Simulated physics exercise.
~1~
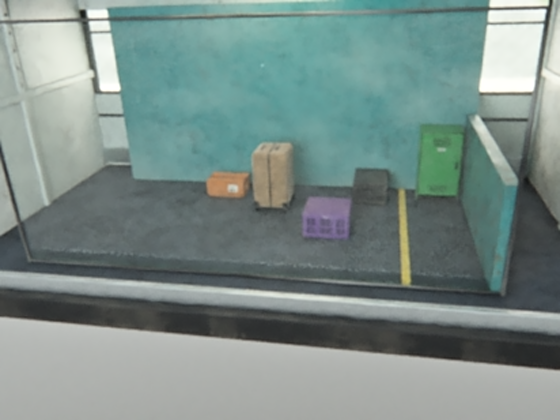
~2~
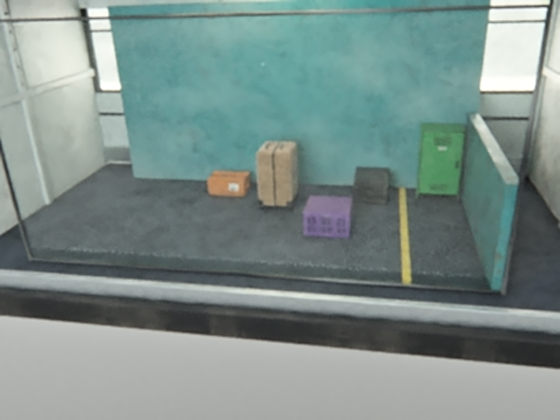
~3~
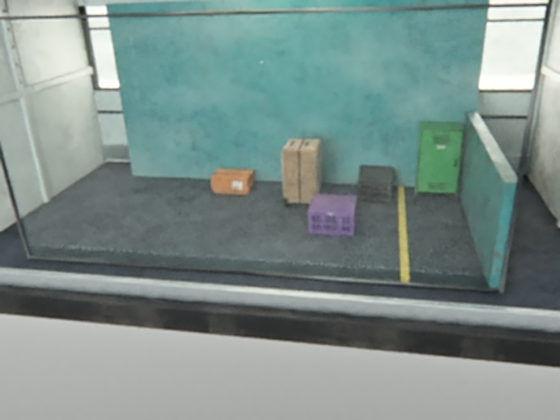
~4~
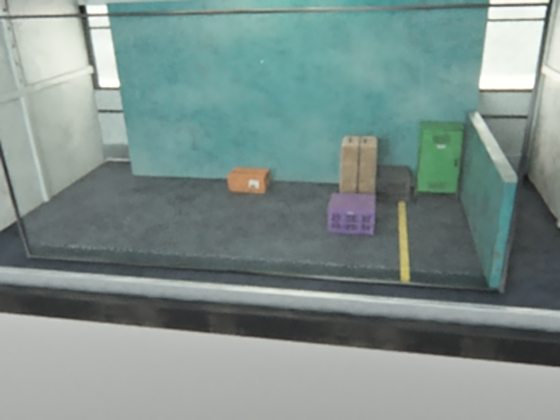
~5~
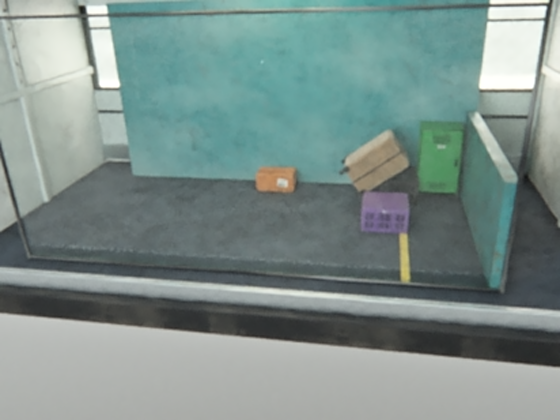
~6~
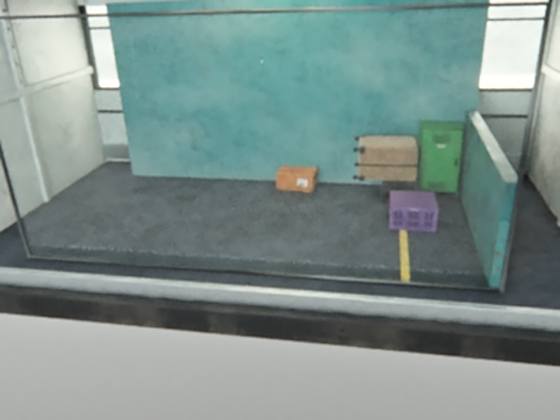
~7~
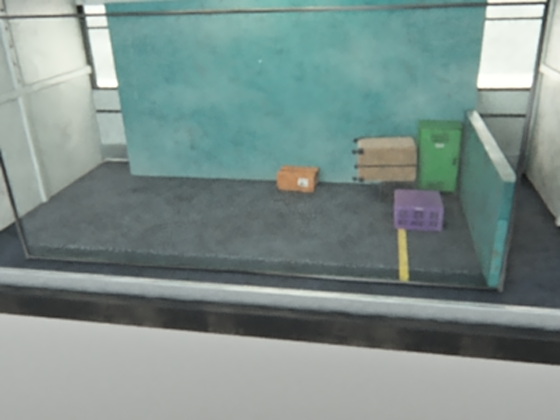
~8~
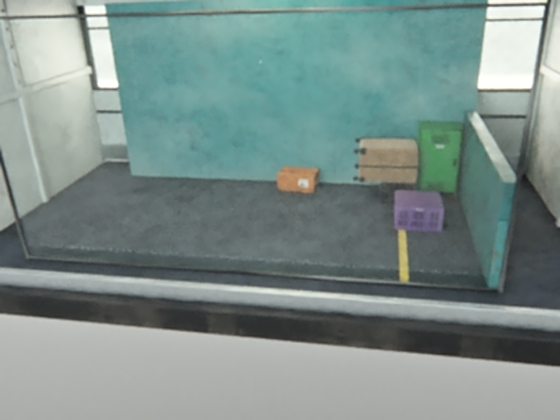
A brown wheeled case slides right across the gray floor along with an orange carton and a purple crate, then tips onto its side beside the green locker, while the purple crate crosses the yellow line and the orange carton stops short of it.
